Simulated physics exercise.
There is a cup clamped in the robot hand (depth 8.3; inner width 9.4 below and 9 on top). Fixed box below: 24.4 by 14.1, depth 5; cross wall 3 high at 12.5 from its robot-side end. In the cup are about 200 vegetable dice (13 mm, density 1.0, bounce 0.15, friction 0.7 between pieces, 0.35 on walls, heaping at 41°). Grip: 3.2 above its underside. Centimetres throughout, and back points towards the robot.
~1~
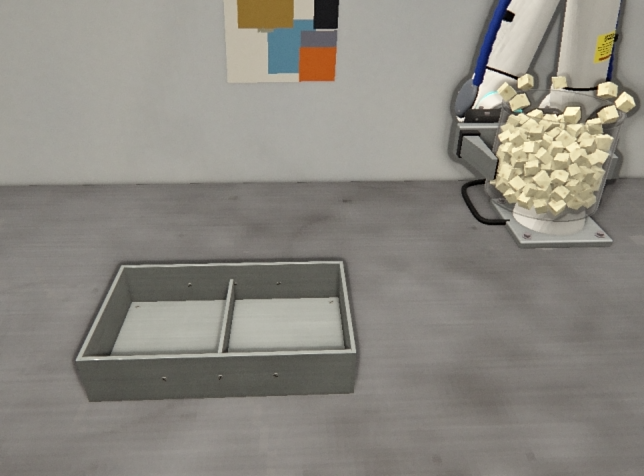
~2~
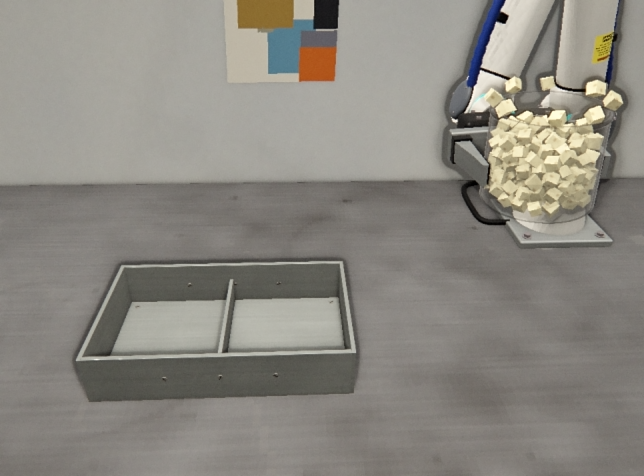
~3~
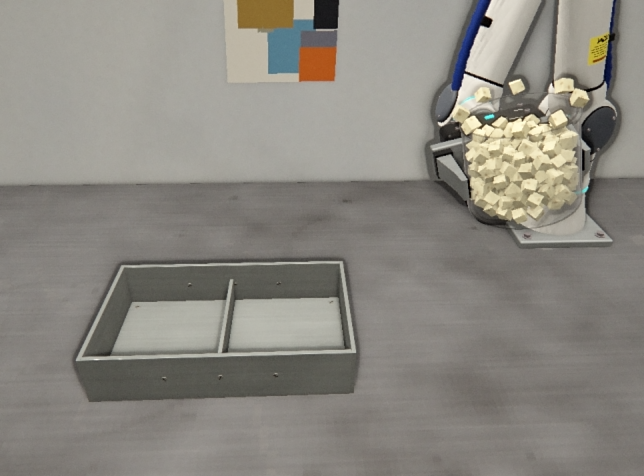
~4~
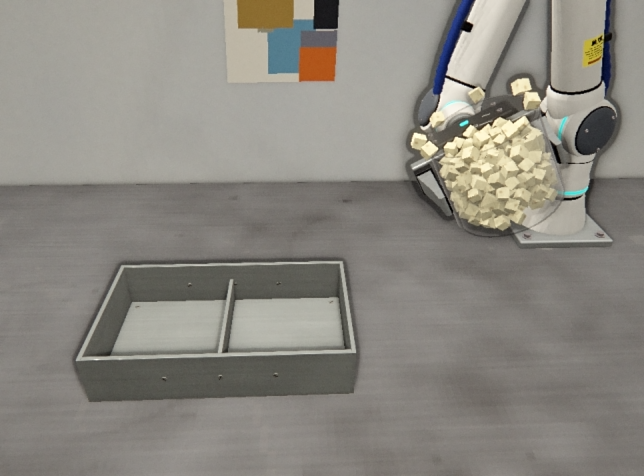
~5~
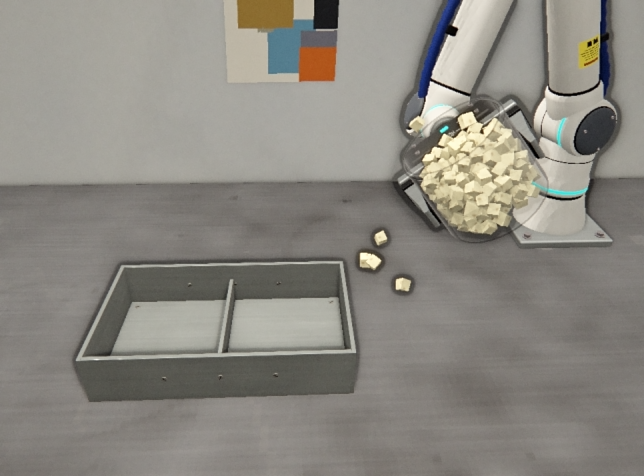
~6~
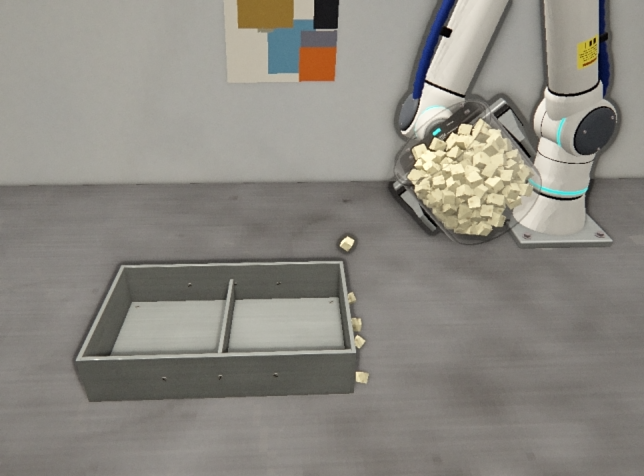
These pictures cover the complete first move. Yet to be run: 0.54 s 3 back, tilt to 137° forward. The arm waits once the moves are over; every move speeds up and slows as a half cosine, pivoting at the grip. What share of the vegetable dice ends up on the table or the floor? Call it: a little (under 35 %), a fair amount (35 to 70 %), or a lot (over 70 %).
A lot.
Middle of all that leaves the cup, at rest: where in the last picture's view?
I'd put it at roughly (406, 332).
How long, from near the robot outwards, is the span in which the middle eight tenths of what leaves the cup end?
I'd say close to 12 cm.
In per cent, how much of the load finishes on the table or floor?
Roughly 100 per cent.
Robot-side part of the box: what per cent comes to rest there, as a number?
Estimate: Close to 0 %.
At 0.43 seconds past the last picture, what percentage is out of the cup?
Roughly 15 percent by that moment.
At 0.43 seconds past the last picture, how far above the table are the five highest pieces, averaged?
Those pieces are near 22 cm up.
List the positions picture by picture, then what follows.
In the first picture, the cup middle at (550, 154), level; upper third of the load around (556, 135), from x 495 to 625, top at y 80; 198 in the cup.
In the second picture, the cup middle at (542, 156), tilted 4° forward; upper third of the load around (547, 137), from x 490 to 615, top at y 85.
In the third picture, the cup middle at (521, 161), tilted 15° forward; upper third of the load around (529, 141), from x 460 to 580, top at y 85.
In the fourth picture, the cup middle at (495, 167), tilted 28° forward; upper third of the load around (505, 146), from x 420 to 550, top at y 85; 194 in the cup, 4 in flight or on a rim.
In the fifth picture, the cup middle at (474, 172), tilted 39° forward; upper third of the load around (489, 153), from x 365 to 535, top at y 120; 193 in the cup, 5 in flight or on a rim.
In the sixth picture, the cup middle at (467, 174), tilted 43° forward; upper third of the load around (481, 155), from x 345 to 525, top at y 130; 193 in the cup, 4 on the table or floor, 1 in flight or on a rim.
Then, 0.22 s on, tilted 75° forward, highest piece 23 above the table; 193 in the cup, 4 on the table or floor, 1 in the robot-side part.
Then, 0.43 s on, tilted 128° forward, highest piece 22 above the table; 170 in the cup, 9 on the table or floor, 1 in the robot-side part, 18 in flight or on a rim.
Then, 0.74 s on, tilted 137° forward, highest piece 10 above the table; 161 on the table or floor, 4 in the cup, 1 in the robot-side part, 32 in flight or on a rim.
Then, 1.79 s on, tilted 137° forward, highest piece 3 above the table; 197 on the table or floor, 1 in the robot-side part.
In the end, 197 on the table or floor, 1 in the robot-side part. That is 99 % on the table or floor.
